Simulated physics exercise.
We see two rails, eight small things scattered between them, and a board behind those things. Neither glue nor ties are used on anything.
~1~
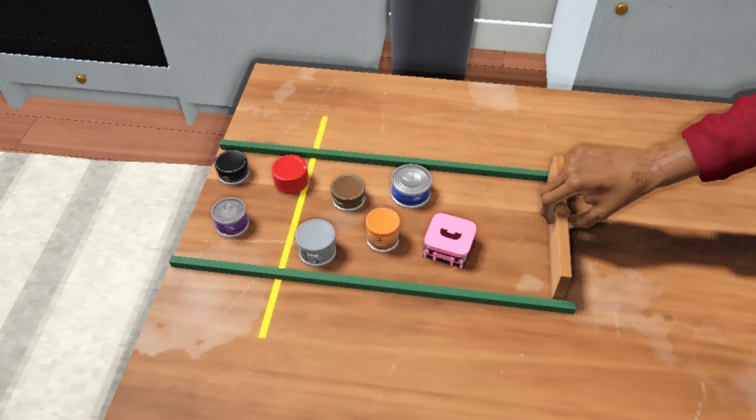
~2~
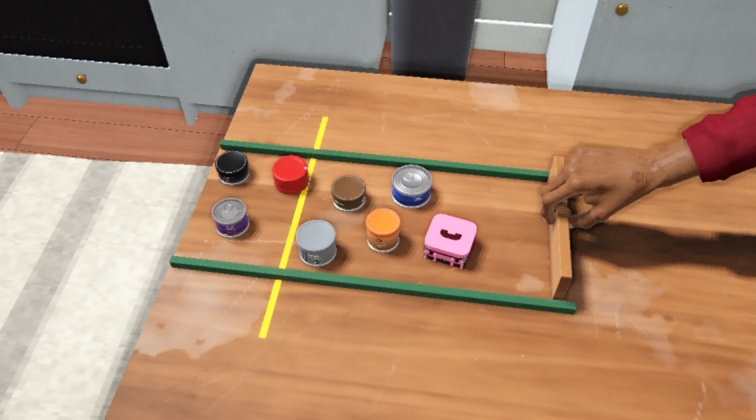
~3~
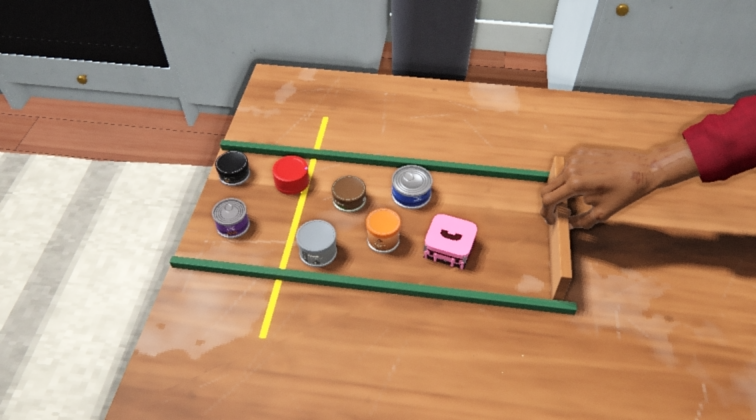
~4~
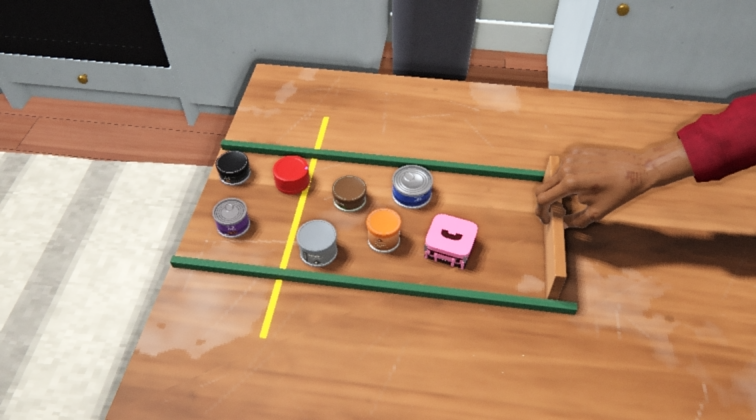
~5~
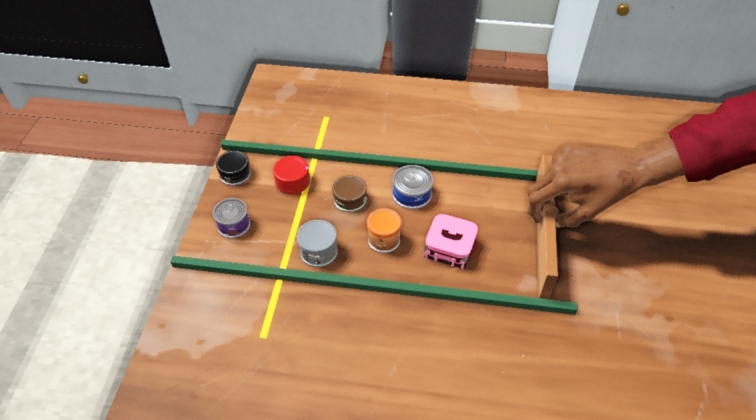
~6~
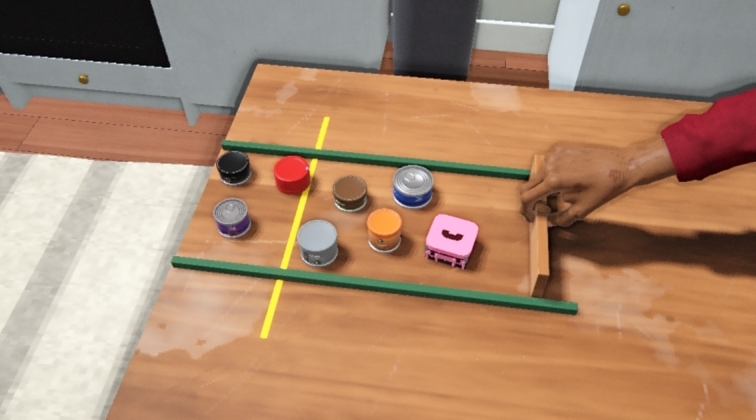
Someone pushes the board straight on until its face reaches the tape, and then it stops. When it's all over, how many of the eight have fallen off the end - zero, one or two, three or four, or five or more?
Zero have fallen off.
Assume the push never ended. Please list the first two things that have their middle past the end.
The pair, in order, is the black pot and the purple pot.
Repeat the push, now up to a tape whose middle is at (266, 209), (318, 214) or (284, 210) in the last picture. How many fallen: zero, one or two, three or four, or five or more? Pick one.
So in that order I'd say one or two; zero; 1 or 2.
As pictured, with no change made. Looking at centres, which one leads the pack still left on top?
The foremost one is the black pot.
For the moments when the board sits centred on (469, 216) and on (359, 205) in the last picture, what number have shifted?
Up to then 1, and up to the other point 5.
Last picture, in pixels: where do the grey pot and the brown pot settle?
Grey pot: (228, 243); brown pot: (261, 194).
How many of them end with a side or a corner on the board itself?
2 touch it.
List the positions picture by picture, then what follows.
The first picture shows black pot (232, 168); purple pot (230, 217); red lid (291, 175); board (558, 225); tape (298, 212).
The second picture shows purple pot (231, 218); brown pot (349, 194).
The third picture shows red lid (291, 175); blue pot (412, 187).
The fourth picture shows black pot (233, 168); pink case (451, 242).
The fifth picture shows purple pot (232, 218); orange tin (384, 231).
The sixth picture shows black pot (234, 168); purple pot (232, 218); red lid (292, 175); board (538, 224); tape (300, 212).
Soon after, none off yet; black pot at rest near (234, 168); purple pot at rest near (232, 218); red lid at rest near (292, 175).
Then, none off yet; black pot at rest near (234, 168); purple pot at rest near (232, 218); red lid moving near (289, 173).
At rest, the number that fall off is zero.
